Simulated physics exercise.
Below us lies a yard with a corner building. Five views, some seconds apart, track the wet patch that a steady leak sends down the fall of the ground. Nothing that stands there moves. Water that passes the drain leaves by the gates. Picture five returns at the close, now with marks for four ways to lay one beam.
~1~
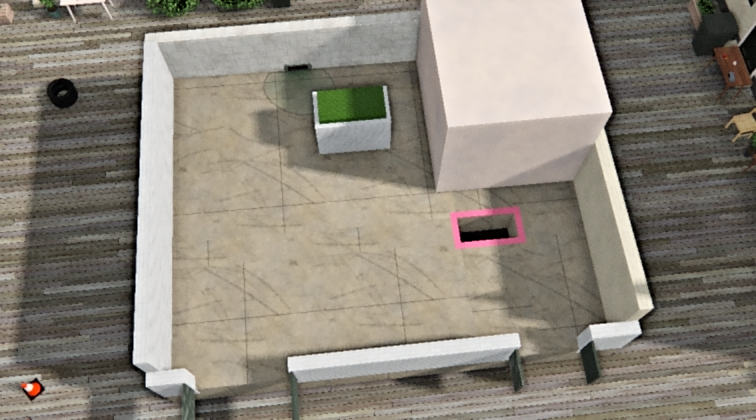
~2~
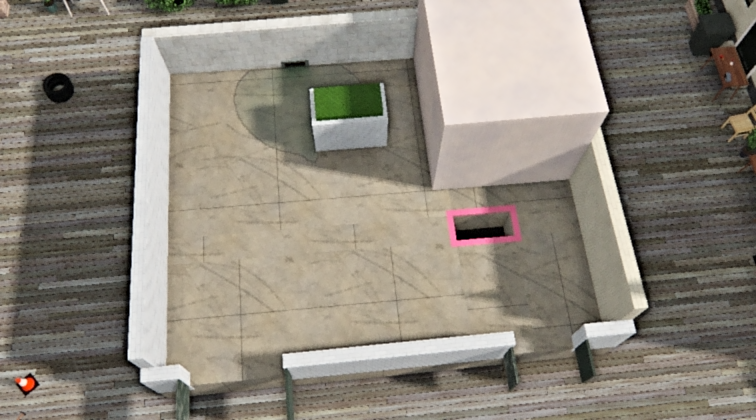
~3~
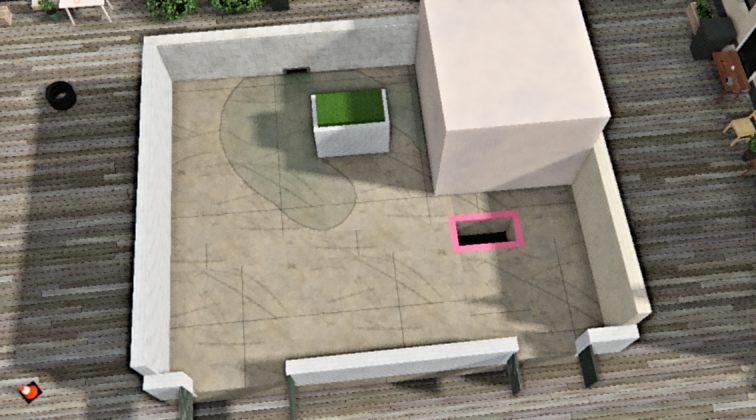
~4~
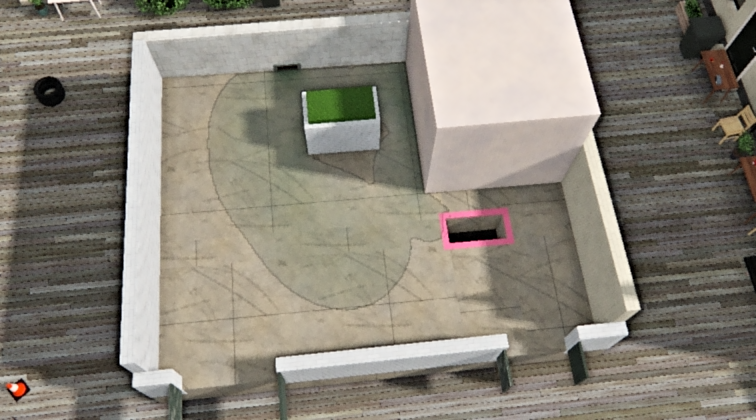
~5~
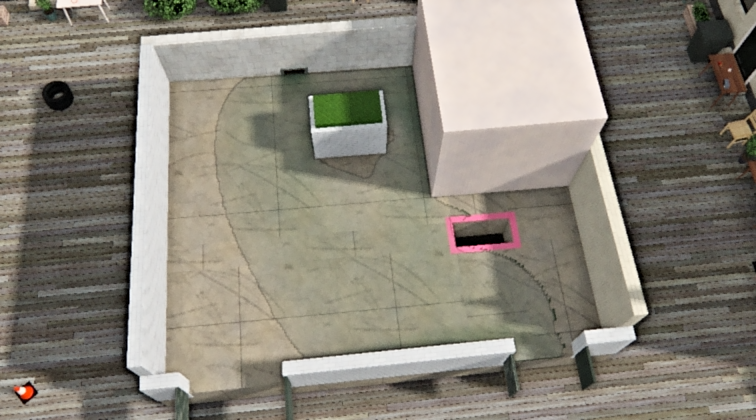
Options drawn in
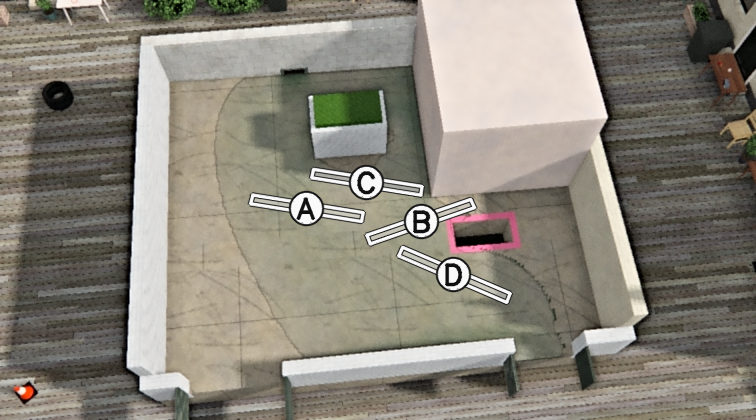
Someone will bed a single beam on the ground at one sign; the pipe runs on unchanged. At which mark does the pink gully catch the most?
I would pick position A.
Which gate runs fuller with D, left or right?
More leaves on the right.
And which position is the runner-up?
The answer is D.
On the marked copy, A from (251, 199) to (362, 217); B from (368, 239) to (472, 203); C from (312, 173) to (421, 190); D from (400, 251) to (508, 297).
With A, about 33 % of the stream goes into the pink gully, about 67 % out by the gates.
With B, about 10 % of the stream goes into the pink gully, about 89 % out by the gates.
With C, about 15 % of the stream goes into the pink gully, about 82 % out by the gates.
With D, about 20 % of the stream goes into the pink gully, about 80 % out by the gates.
